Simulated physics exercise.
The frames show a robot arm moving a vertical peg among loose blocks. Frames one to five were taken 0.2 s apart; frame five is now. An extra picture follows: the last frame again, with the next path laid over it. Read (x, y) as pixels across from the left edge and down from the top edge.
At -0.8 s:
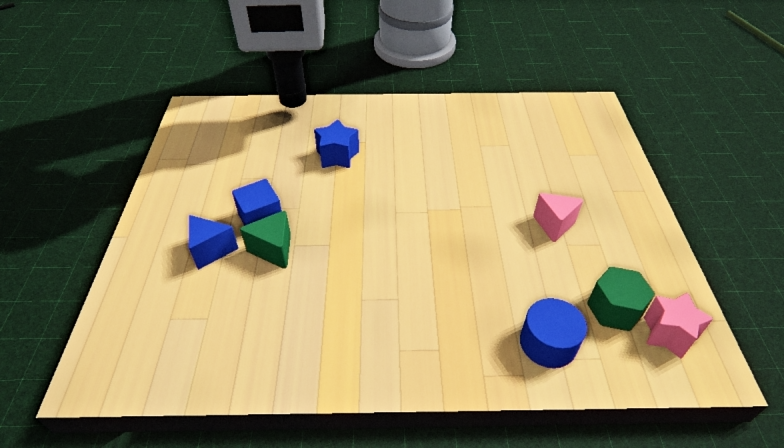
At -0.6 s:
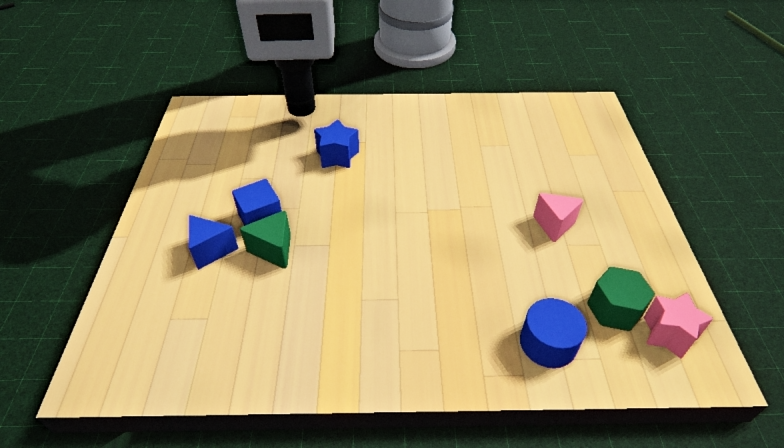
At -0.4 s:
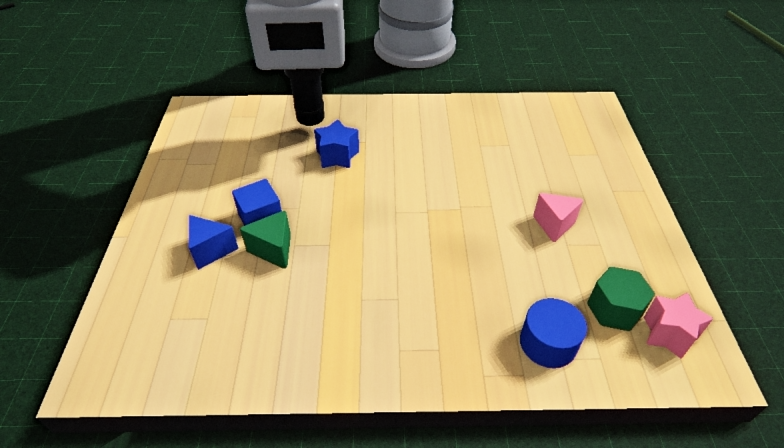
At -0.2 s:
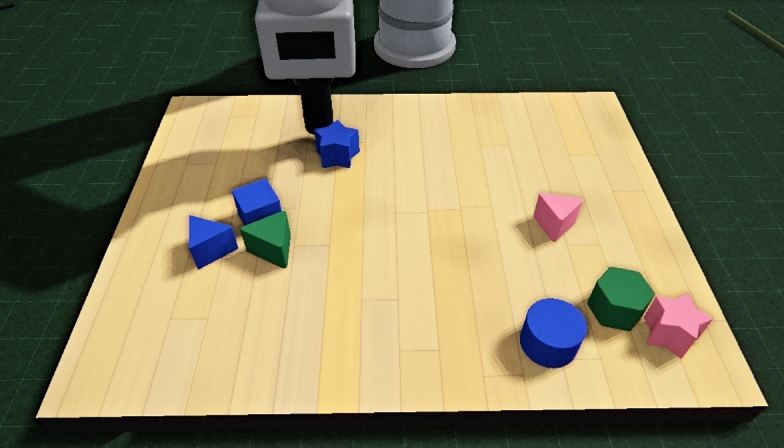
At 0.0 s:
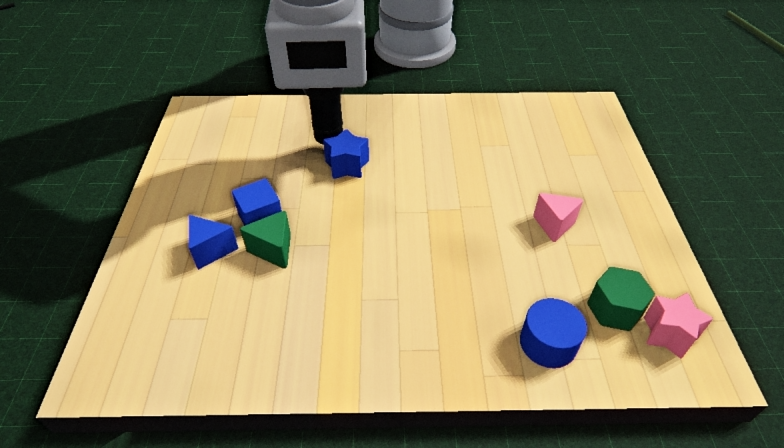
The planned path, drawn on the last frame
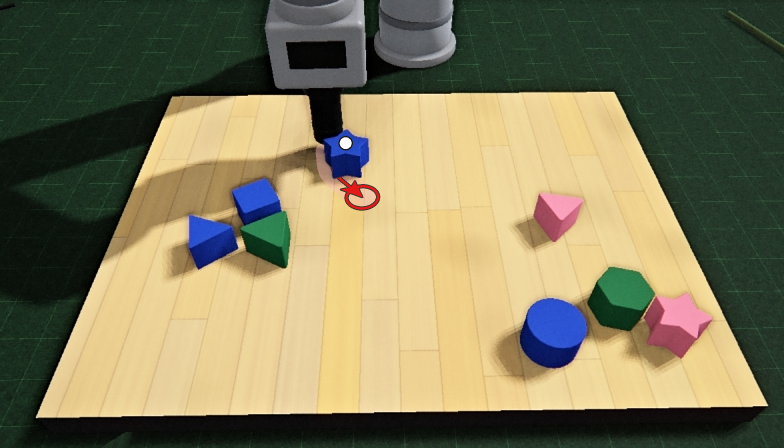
On a wooden board, a robot arm moves forward and nudges the blue star block slightly right.
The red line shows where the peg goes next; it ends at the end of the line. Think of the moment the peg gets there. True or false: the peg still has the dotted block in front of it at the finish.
True.
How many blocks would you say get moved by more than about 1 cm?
Blocks displaced: 1.
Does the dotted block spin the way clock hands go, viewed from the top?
Going by the path, no.
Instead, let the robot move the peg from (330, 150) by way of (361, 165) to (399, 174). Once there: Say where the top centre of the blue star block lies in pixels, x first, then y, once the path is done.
The middle of its upper face will lie at (399, 173).
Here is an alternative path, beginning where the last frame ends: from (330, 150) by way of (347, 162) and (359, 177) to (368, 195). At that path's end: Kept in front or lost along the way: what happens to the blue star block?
Looking at the end of the path, the blue star block is still being driven ahead.
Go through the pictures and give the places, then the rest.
The first frame shows lower end of the peg at (293, 101), tops of blocks, blue star block at (335, 133).
The second frame shows peg at (302, 109), blocks as before.
The third frame shows peg at (311, 118), blocks as before.
The fourth frame shows peg at (320, 127), blocks as before.
The fifth frame shows peg at (329, 137), blue star block at (346, 143).
The drawn path runs from (330, 150) over (333, 167) and (345, 183) to (362, 197); the dot is on the blue star block.
The first path, step by step. Halfway along, peg at (336, 163); blue star block at (361, 165), turned 20° anticlockwise.
At the end, peg at (362, 184); blue star block at (390, 187), turned 20° anticlockwise.
